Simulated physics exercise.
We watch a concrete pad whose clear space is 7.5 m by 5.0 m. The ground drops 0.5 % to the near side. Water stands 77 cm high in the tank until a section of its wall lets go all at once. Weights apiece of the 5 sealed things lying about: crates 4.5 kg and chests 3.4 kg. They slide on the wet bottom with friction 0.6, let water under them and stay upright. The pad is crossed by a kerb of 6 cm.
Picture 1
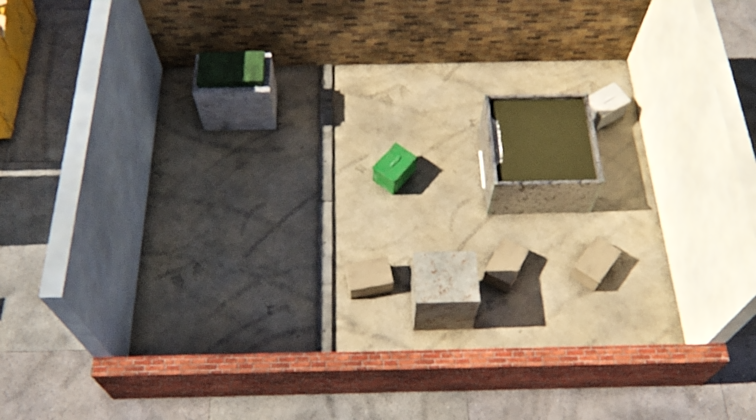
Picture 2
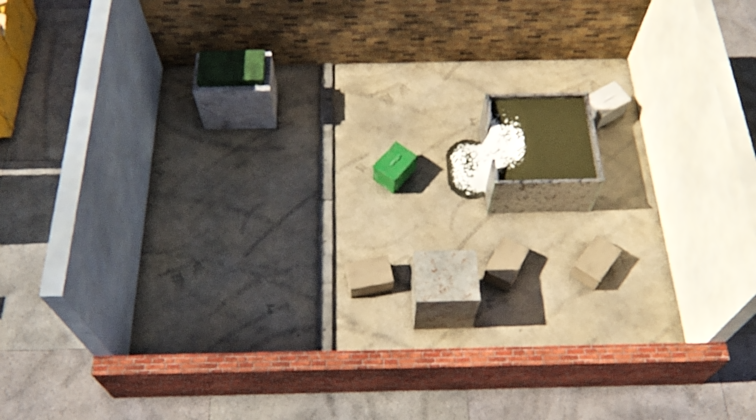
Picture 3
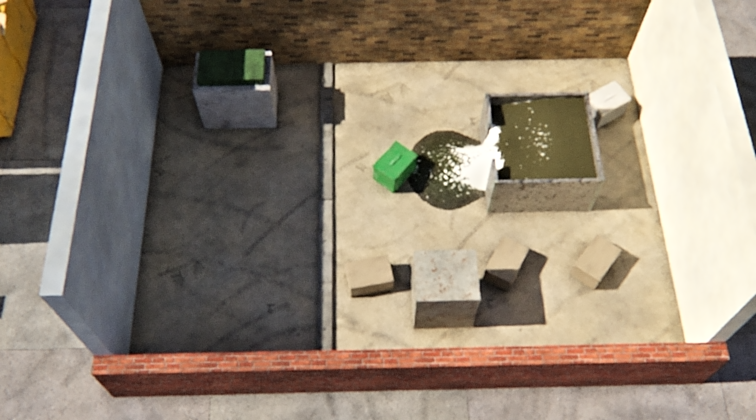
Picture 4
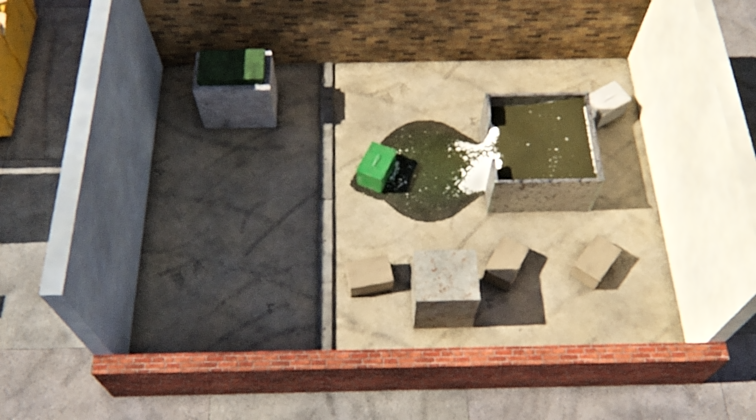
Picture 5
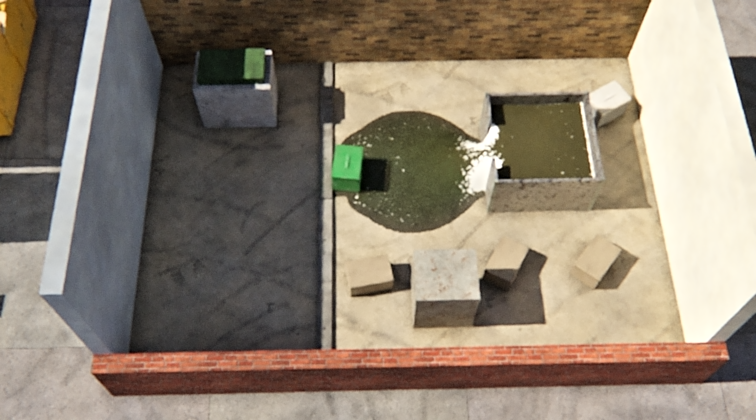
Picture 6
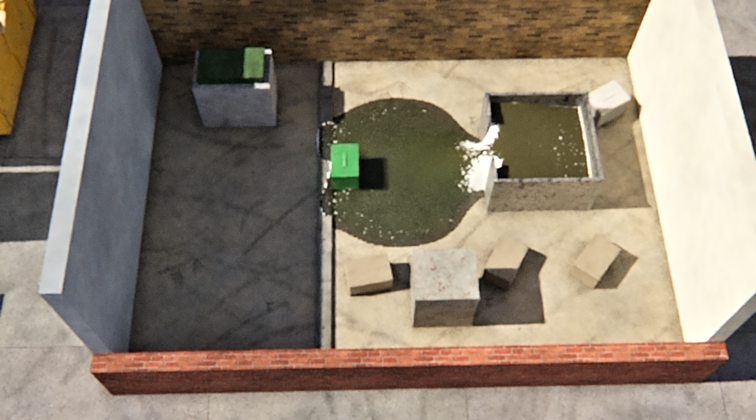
Walled concrete yard, murky water pouring from a tank's left side, spreading in a widening pool and pushing a green chest left.
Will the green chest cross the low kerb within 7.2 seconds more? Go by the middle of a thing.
Green chest gets past.
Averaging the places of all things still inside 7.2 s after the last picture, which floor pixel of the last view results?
Around (460, 254).
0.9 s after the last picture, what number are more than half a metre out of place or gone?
By then 1.
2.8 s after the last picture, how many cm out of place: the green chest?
Roughly 350 cm by then.
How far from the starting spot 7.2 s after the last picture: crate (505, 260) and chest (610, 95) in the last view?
In turn: 0 cm, 0 cm.
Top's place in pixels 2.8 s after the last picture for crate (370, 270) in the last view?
Near (387, 325).
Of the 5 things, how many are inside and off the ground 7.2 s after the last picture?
At that moment 2.
Then, 0.9 s after the last picture the green chest is near (286, 166), 1.6 m from its start, afloat; 1 of 5 are over the mark; 1 afloat.
Then, 2.8 s after the last picture the green chest is near (163, 195), 3.3 m from its start, afloat; 1 of 5 are over the mark; 2 afloat.
Then, 4.8 s after the last picture the green chest is near (170, 241), 3.4 m from its start, afloat; 1 of 5 are over the mark; 2 afloat.
Then, 7.2 s after the last picture the green chest is near (185, 292), 3.5 m from its start, afloat; 1 of 5 are over the mark; 2 afloat.
